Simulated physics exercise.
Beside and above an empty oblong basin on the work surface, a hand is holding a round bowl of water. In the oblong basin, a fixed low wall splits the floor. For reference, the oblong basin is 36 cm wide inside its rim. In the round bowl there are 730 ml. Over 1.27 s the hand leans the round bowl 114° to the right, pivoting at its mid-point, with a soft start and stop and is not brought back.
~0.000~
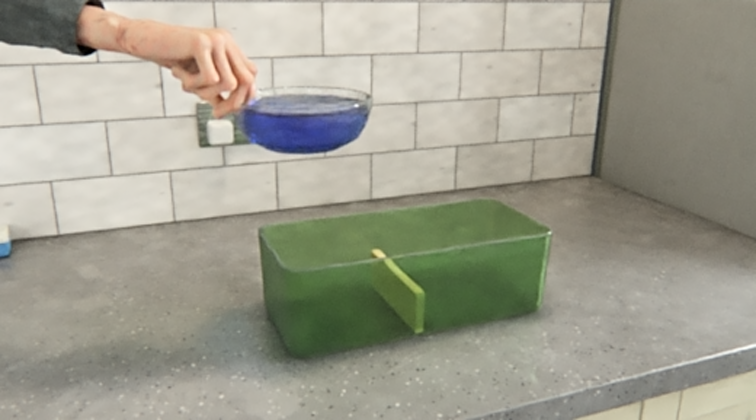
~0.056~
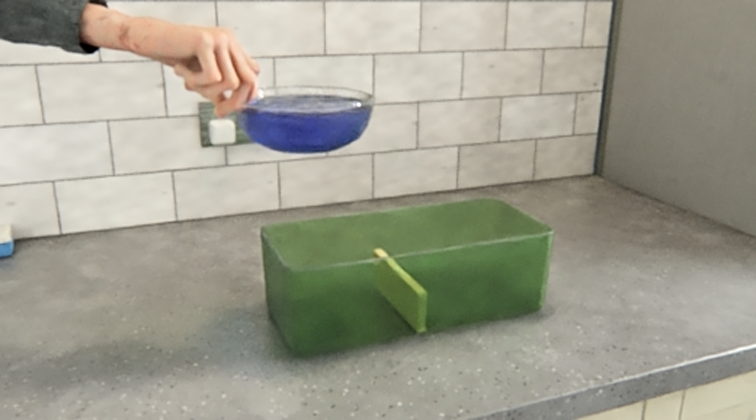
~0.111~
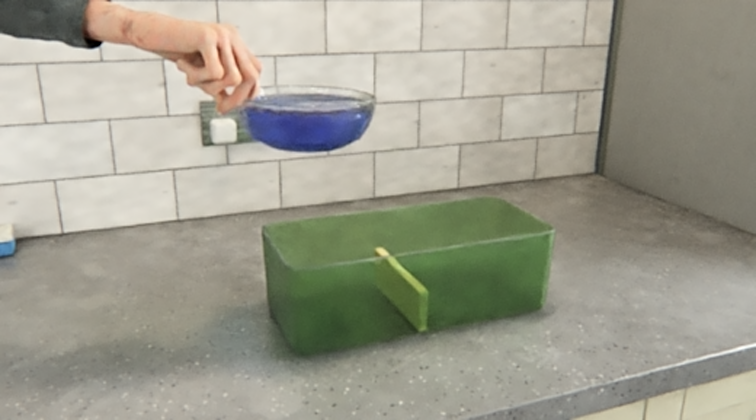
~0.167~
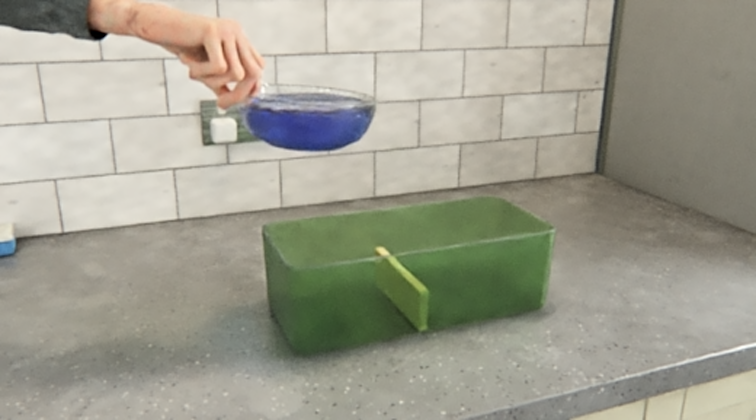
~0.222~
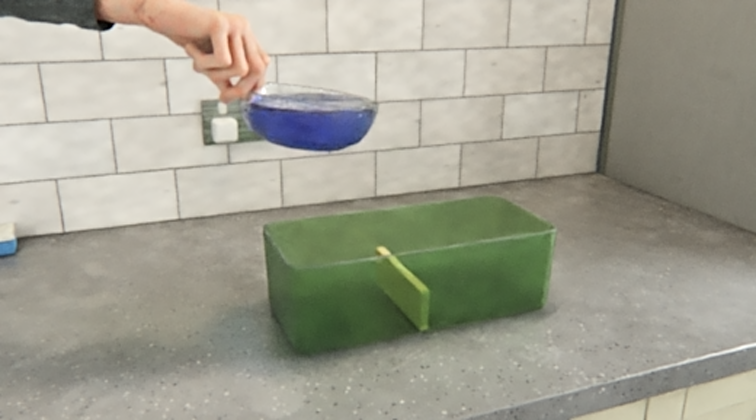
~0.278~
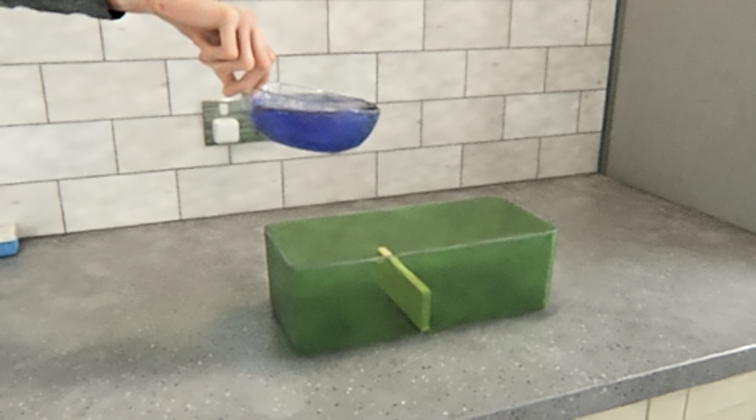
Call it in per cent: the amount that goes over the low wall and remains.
I would put it at about 72 per cent.
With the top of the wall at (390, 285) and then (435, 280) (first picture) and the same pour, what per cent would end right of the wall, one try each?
Roughly 75 per cent, then 15 per cent.
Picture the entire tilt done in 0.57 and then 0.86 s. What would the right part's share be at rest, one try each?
Around 55 per cent first, around 65 per cent next.
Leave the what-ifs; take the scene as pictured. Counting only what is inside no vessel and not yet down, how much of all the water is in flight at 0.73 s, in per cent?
Some 38 per cent, I reckon.
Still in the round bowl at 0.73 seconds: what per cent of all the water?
Still held: Roughly 22 % of the total.
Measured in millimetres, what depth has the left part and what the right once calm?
I'd expect close to 8 mm on the left and close to 18 mm on the right.
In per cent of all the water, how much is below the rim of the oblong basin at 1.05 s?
About 98 %.
Then, 0.73 s in, the tilt is 70° and 22 per cent is still to pour, 3 is left of the wall and 36 right of it.
Then, 1.05 s in, the tilt is 106° and 0 per cent is still to pour, 26 is left of the wall and 72 right of it.
Then, 1.40 s in, the tilt is 114° and 0 per cent is still to pour, 27 is left of the wall and 72 right of it.
Then, 1.77 s in, the tilt is 114° and 0 per cent is still to pour, 27 is left of the wall and 72 right of it.
Finally, 27 per cent lies left of the wall, 72 right of it and 1 outside.
